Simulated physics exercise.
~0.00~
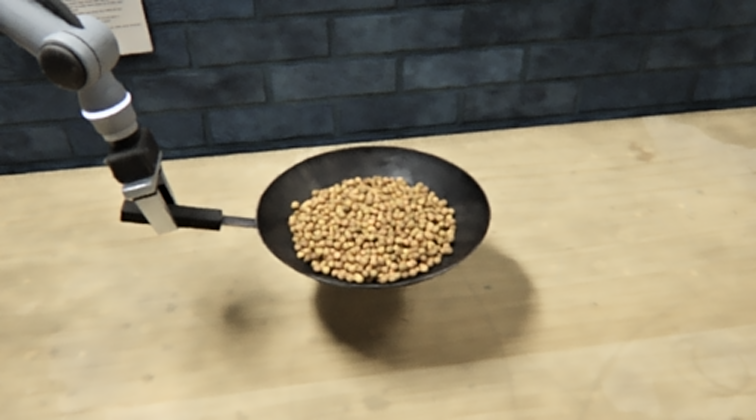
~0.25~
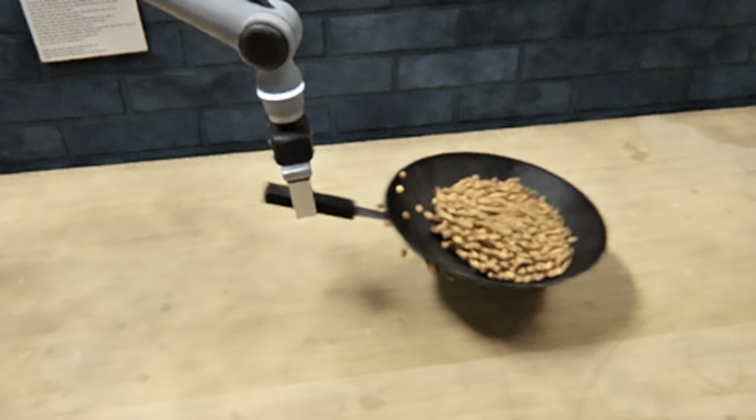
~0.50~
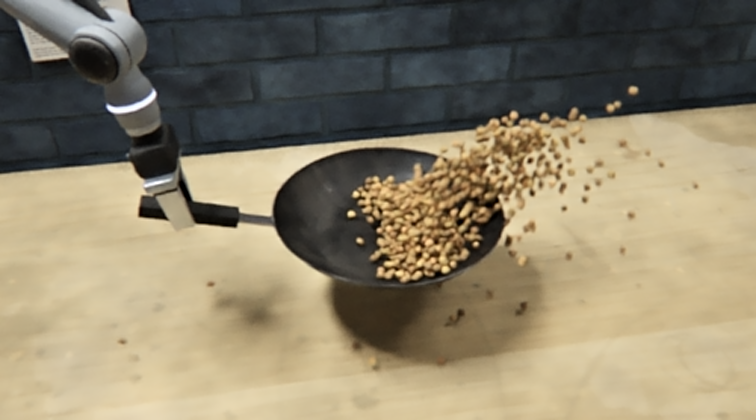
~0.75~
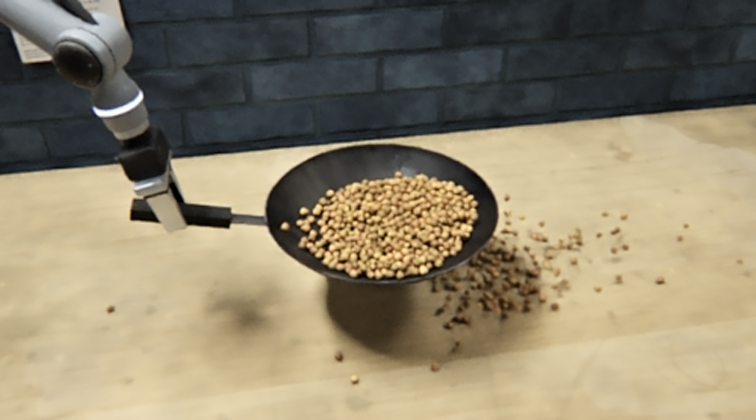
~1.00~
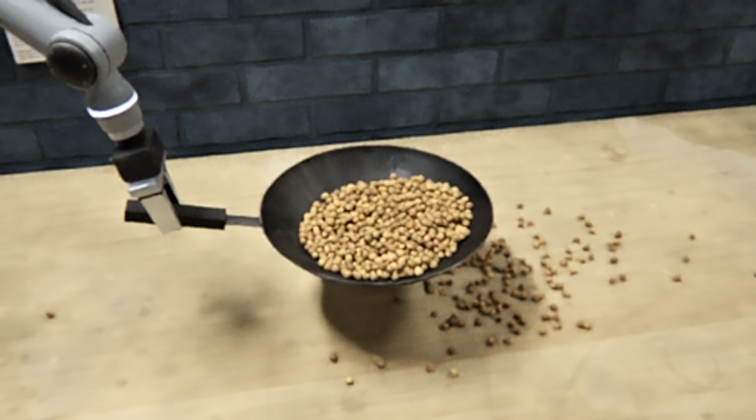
The footage shows a robot arm gripping a black frying pan heaped with dried chickpeas, moving it right and then back left, flinging many over the far rim; the pan settles level, still holding most of them, with the rest scattered across the wooden table.
